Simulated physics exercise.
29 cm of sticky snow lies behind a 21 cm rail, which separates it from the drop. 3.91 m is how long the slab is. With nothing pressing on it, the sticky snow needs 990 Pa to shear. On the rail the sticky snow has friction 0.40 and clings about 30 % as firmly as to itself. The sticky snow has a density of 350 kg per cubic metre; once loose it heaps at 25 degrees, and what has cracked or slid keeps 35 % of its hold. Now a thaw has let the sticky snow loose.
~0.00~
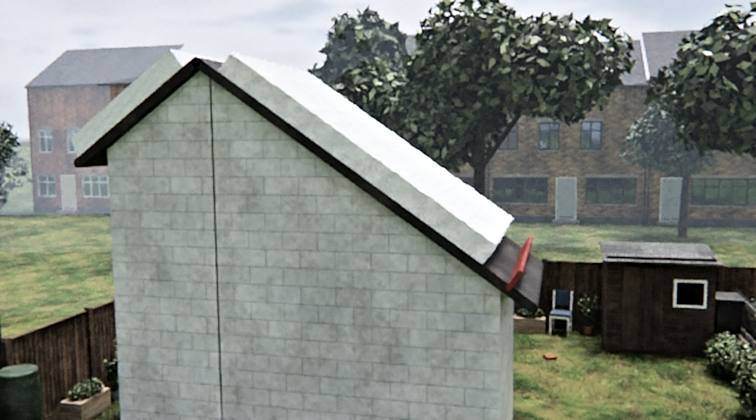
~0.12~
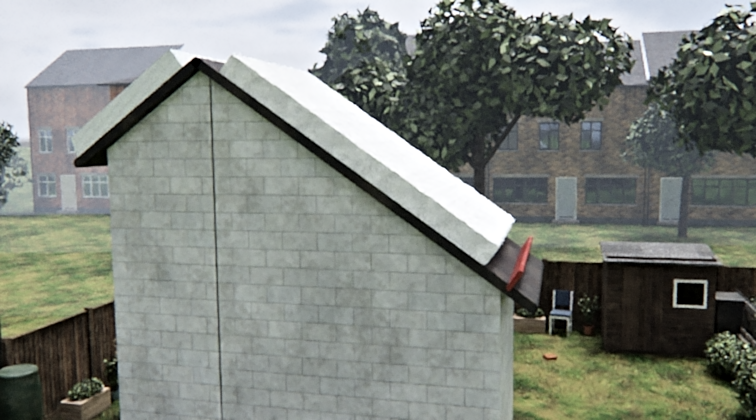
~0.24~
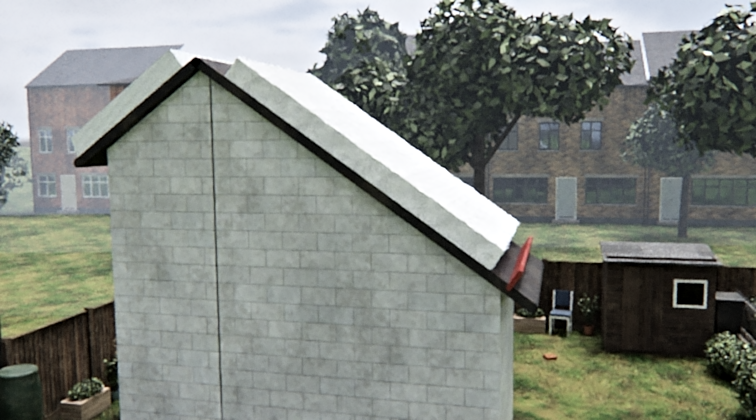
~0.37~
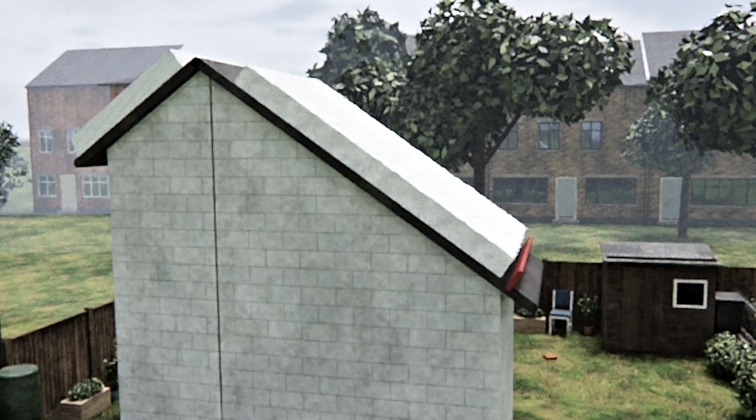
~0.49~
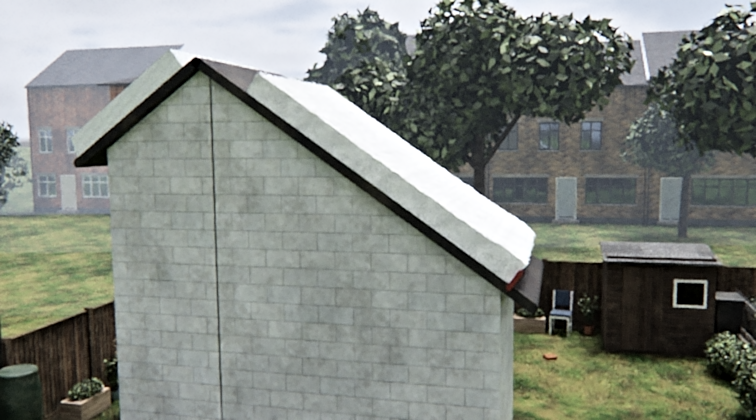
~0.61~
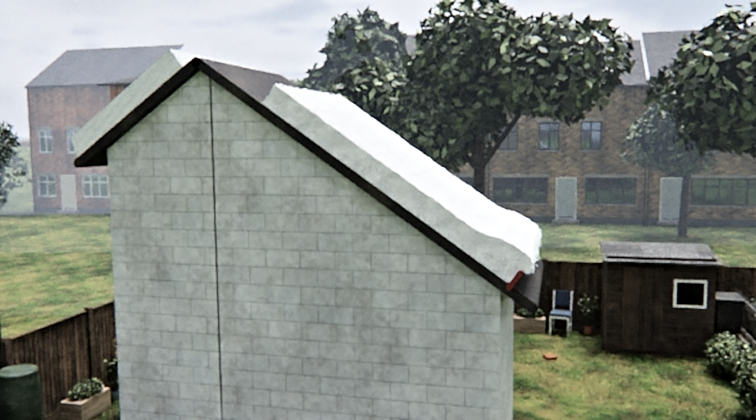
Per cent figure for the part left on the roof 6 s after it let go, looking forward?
Around 45 percent.
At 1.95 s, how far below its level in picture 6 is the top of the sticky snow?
The gap comes to around 1.2 metres.
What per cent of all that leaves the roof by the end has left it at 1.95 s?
Roughly 90 per cent.
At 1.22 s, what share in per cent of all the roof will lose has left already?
40 %.
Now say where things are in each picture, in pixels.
The first frame shows leading edge of the sticky snow at (494, 248).
The second frame shows leading edge of the sticky snow at (497, 250), its middle shifted 2.5 cm.
The third frame shows leading edge of the sticky snow at (502, 254), its middle shifted 10 cm.
The fourth frame shows leading edge of the sticky snow at (512, 261), its middle shifted 24 cm.
The fifth frame shows leading edge of the sticky snow at (524, 268), its middle shifted 43 cm, 3 % of it past the rail, in one piece.
The sixth frame shows leading edge of the sticky snow at (533, 259), its middle shifted 63 cm, 6 % of it past the rail, in one piece.
After 1.22 s, 77 % of the snow is on the roof.
After 1.95 s, 51 % of the snow is on the roof.
After 2.67 s, 46 % of the snow is on the roof.
After 3.40 s, 45 % of the snow is on the roof.
After 6.00 s, at the end, 45 % of the snow is on the roof.
